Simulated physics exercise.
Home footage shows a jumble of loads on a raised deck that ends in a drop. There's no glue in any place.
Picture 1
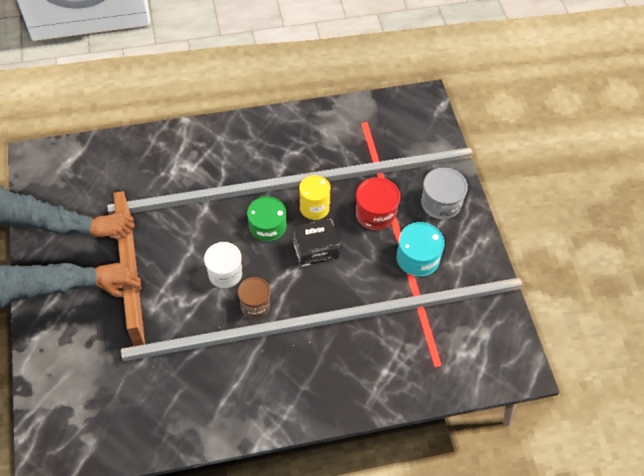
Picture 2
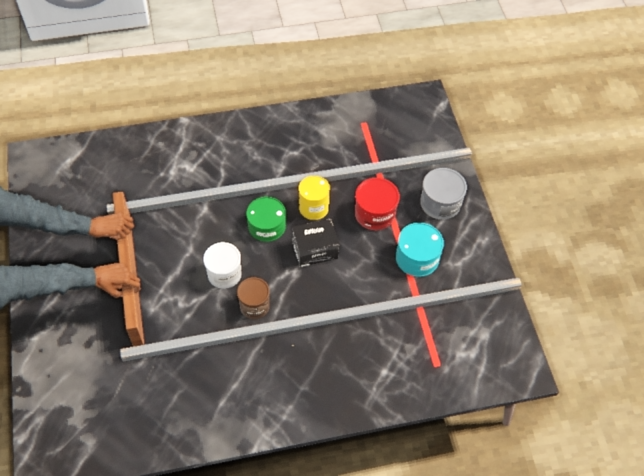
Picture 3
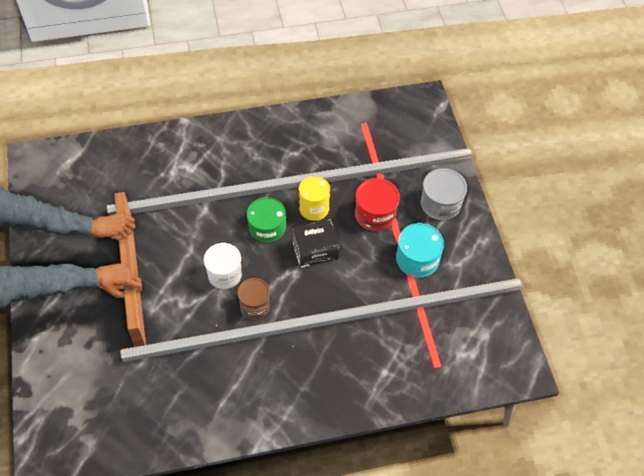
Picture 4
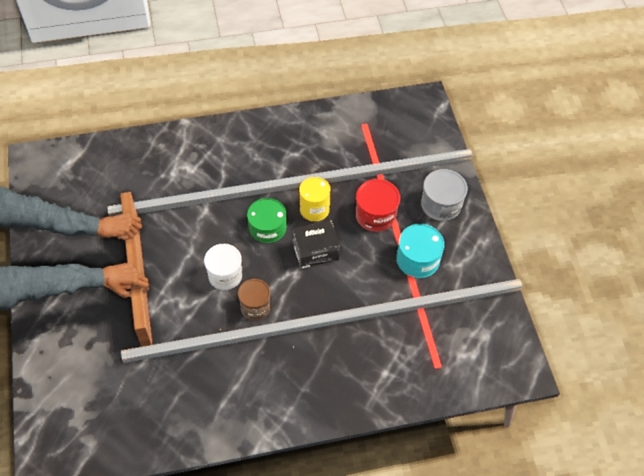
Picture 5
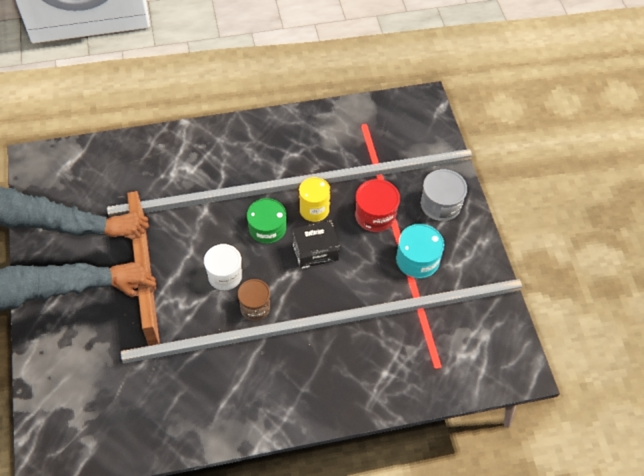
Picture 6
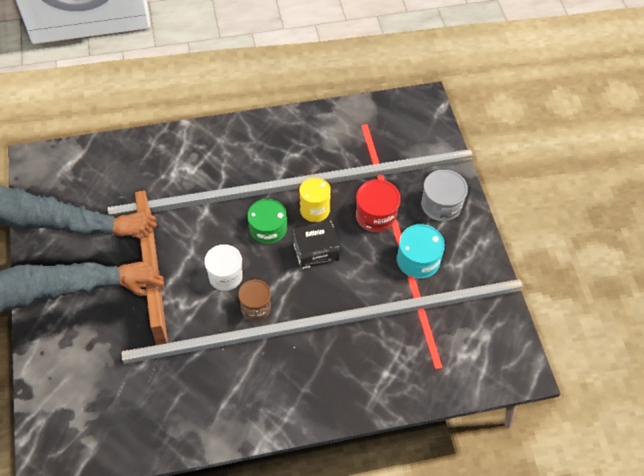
On a dark marbled table, two hands hold a wooden plank at the left end of two grey rails, with colourful containers and a black box between them and a red strip crossing on the right. The plank rests at first, then the hands push it slightly rightward, while the containers stay put.
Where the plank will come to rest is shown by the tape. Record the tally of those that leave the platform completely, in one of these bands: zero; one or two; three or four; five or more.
Tally: Zero.
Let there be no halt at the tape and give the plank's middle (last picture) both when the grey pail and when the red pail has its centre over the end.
The middle is at (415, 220) when it's the grey pail, and at (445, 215) when it's the red pail.
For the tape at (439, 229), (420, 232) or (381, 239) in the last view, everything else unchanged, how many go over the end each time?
The counts would be 1, 1 and 0.
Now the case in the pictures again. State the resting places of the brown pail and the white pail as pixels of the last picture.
Roughly at (428, 273) and at (422, 245), in that order.
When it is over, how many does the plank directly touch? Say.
It touches 4.
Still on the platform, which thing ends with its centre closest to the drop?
The grey pail is the one.
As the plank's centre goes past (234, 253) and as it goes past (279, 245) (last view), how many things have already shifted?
Tally: First 2; then 5.
Soon after, none off yet; grey pail at rest near (444, 196); turquoise canister at rest near (420, 251); red pail at rest near (377, 206).
Then, none off yet; grey pail moving near (445, 196); turquoise canister at rest near (420, 252); red pail moved about its own width near (403, 191).
At rest, the number that fall off is zero.
